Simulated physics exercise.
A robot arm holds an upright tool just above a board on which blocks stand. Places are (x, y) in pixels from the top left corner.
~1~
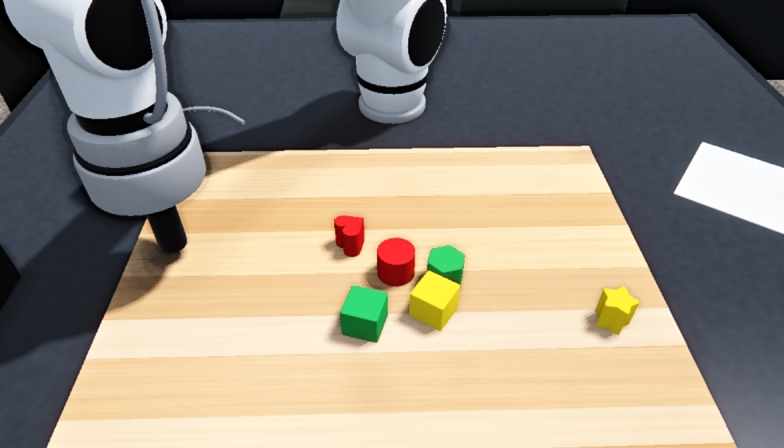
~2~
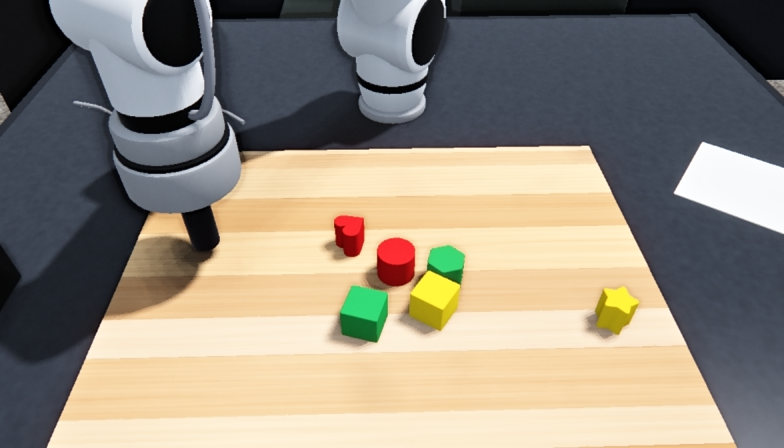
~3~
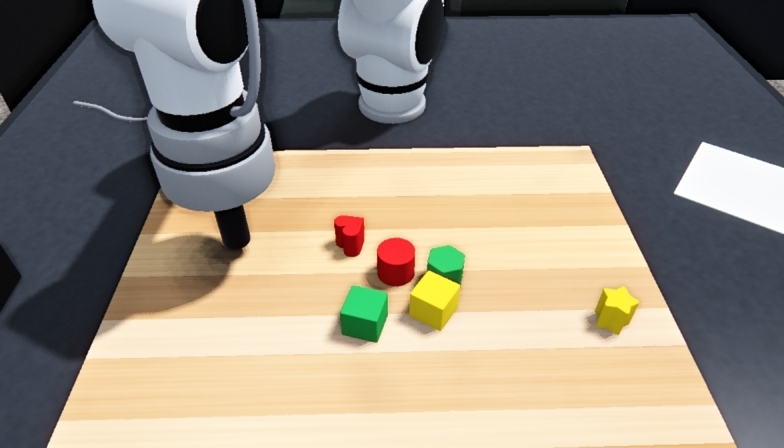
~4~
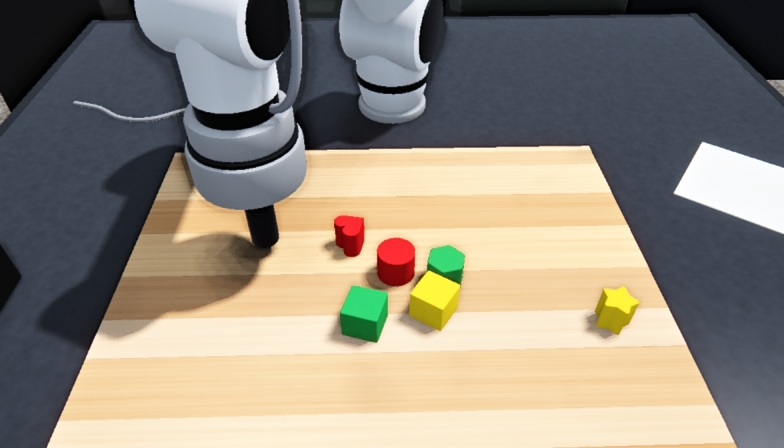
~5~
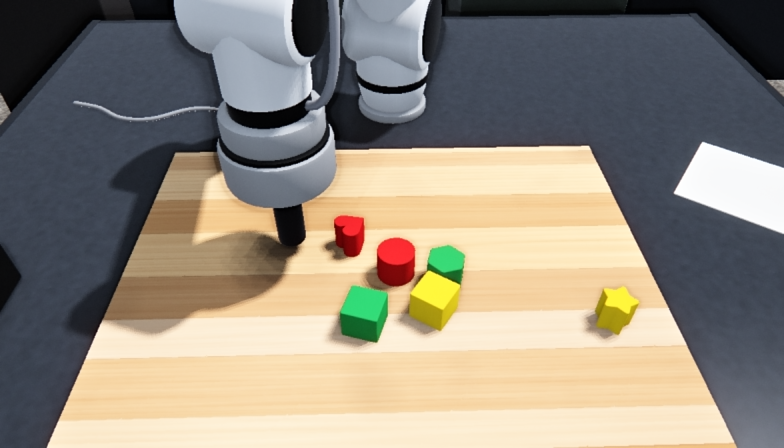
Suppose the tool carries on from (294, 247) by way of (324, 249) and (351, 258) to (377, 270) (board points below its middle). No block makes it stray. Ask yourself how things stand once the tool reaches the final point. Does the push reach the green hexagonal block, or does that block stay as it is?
The green hexagonal block will stay where it stands.
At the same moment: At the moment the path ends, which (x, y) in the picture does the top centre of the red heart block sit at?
I'd place it at (368, 222), taking the centre of its top.
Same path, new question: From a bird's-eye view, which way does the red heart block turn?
Counter-clockwise, from overhead.
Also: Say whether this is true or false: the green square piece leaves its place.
That is false.
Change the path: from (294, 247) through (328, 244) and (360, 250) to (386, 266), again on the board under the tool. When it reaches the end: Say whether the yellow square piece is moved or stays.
It gets no push and keeps its place.
The first path, step by step. One third of the way, tool at (324, 240); nothing pushed yet.
Two thirds of the way, tool at (351, 249); red heart block at (366, 222), turned 20° anticlockwise.
At the end, tool at (376, 261); red heart block at (368, 222), turned 30° anticlockwise; green square piece still; red circle at (409, 254); green hexagonal block still.
